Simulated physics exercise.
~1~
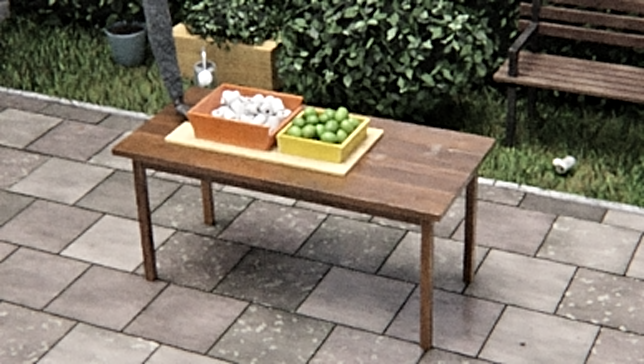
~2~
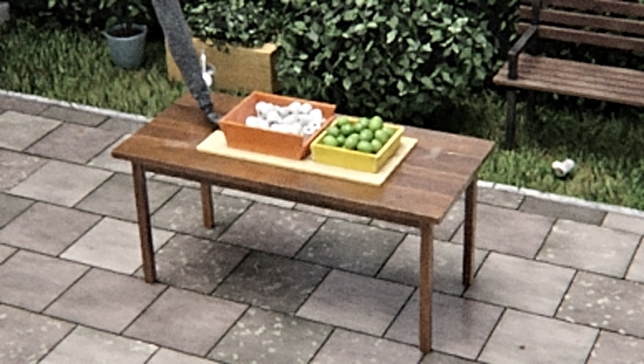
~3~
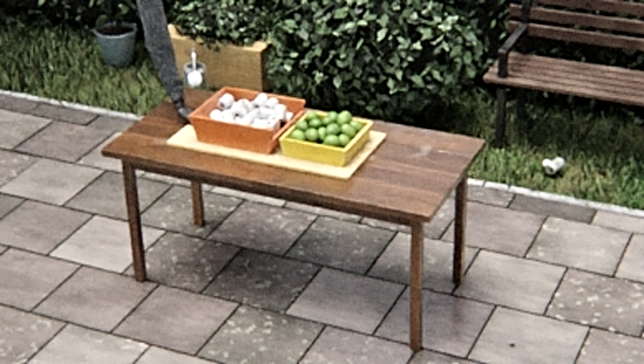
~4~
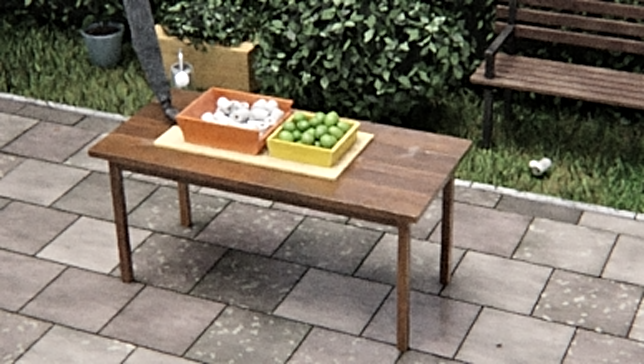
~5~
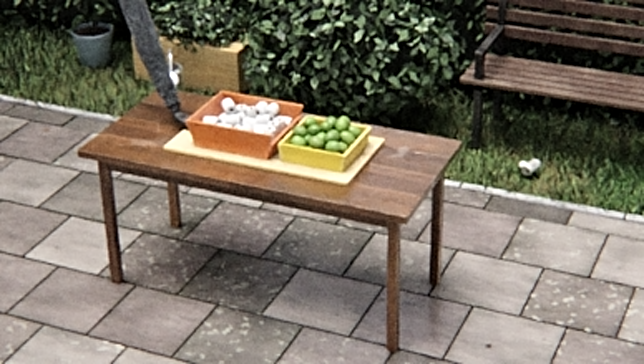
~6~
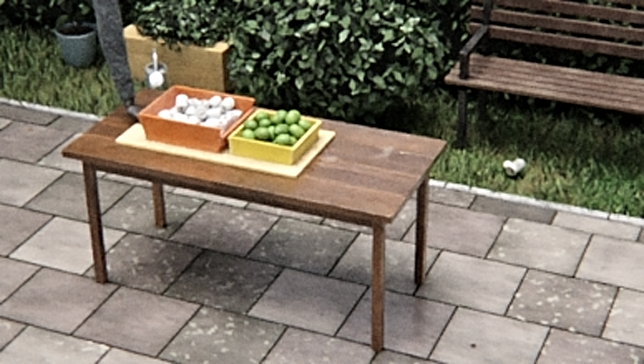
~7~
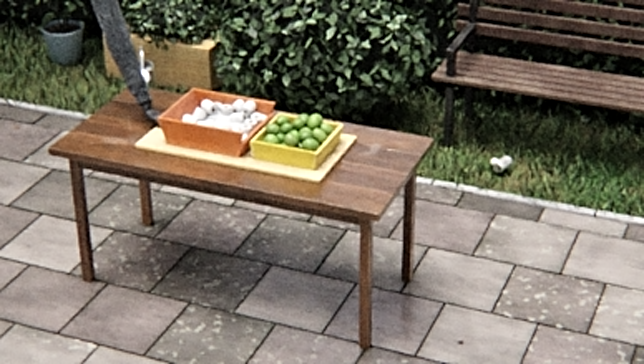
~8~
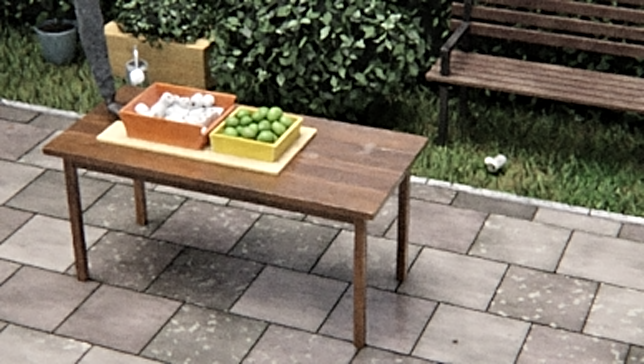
An arm slides a board with two full crates right and left across a table, spilling nothing.
